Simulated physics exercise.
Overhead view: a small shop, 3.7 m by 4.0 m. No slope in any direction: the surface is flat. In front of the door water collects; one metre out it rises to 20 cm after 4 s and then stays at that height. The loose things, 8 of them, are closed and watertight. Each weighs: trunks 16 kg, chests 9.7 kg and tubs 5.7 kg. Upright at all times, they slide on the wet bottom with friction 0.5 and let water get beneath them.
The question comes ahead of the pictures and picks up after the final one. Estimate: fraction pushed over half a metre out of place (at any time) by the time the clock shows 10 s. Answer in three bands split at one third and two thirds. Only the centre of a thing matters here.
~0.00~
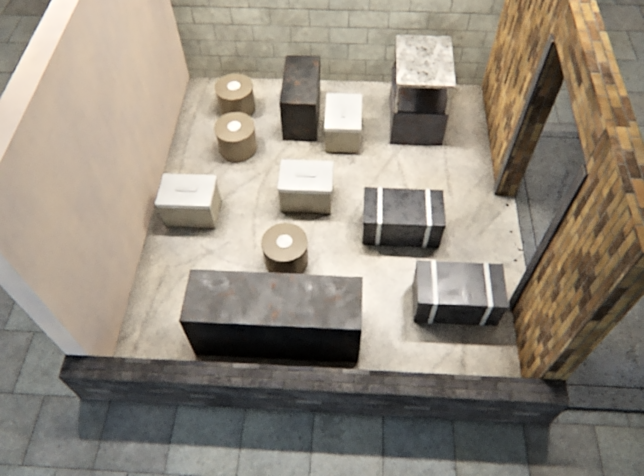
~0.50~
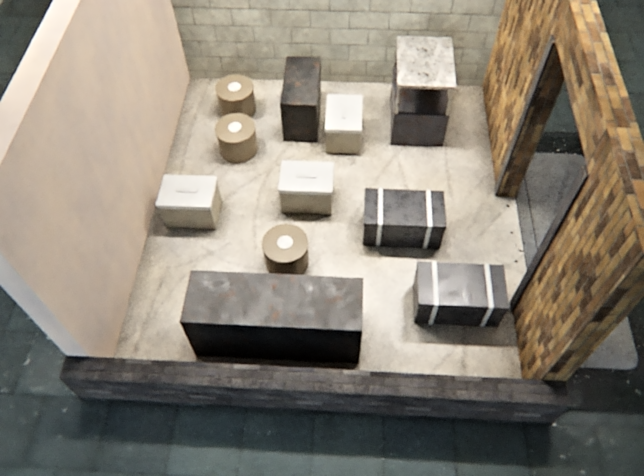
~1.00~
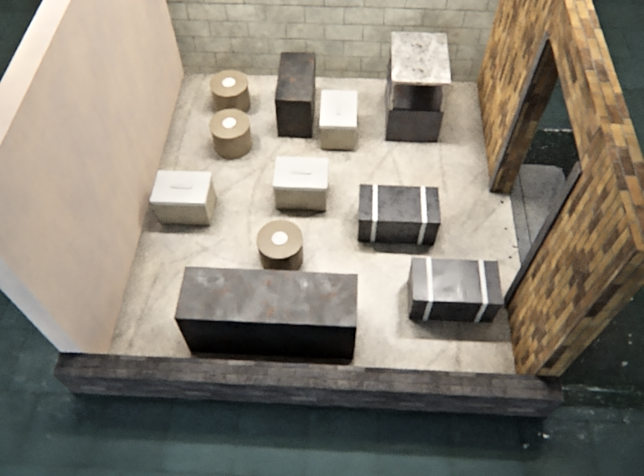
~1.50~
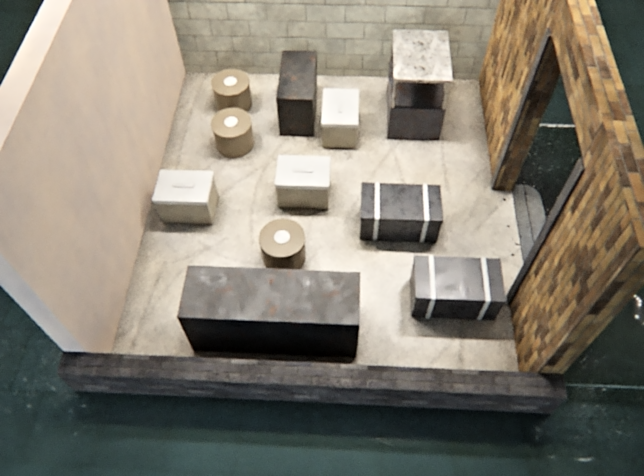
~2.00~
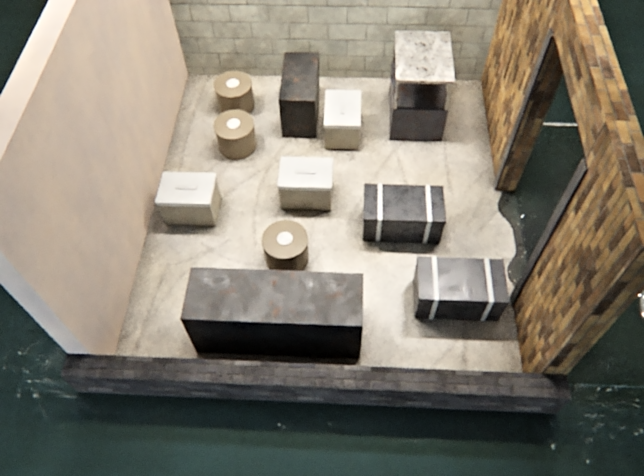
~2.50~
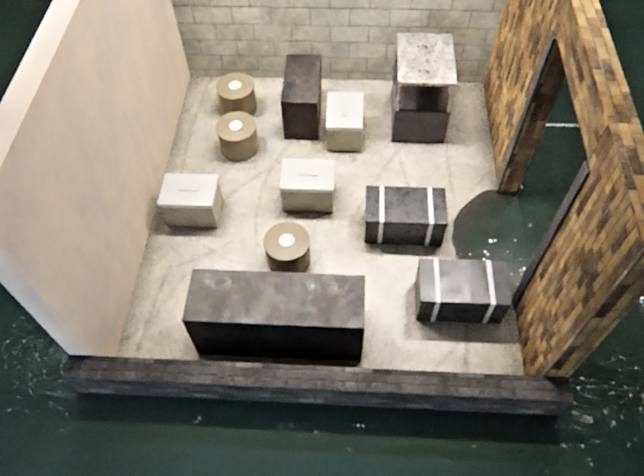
Two thirds or more.
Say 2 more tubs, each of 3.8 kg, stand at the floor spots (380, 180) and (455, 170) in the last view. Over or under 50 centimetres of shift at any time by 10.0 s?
Above the limit, then inside the limit.
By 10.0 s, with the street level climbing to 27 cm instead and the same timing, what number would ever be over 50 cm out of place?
It would come to 7 of them.
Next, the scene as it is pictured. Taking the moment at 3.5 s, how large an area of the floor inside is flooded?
At that time the wet patch spans about 2.0 m2.
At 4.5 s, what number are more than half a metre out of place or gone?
The count is 0.
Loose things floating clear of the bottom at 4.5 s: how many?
The count is 0.
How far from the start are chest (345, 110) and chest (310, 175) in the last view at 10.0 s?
First 80 cm, then 100 cm.
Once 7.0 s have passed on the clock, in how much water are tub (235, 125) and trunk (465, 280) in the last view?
I'd estimate 8 cm for the first and 4 cm for the second.
After 3.5 s 0 of 8 are over 50 cm from their spots; 0 afloat.
After 4.5 s 0 of 8 are over 50 cm from their spots; 0 afloat.
After 7.0 s 5 of 8 are over 50 cm from their spots; 7 afloat.
After 10.0 s 6 of 8 are over 50 cm from their spots, and 6 have been at some point; 7 afloat.
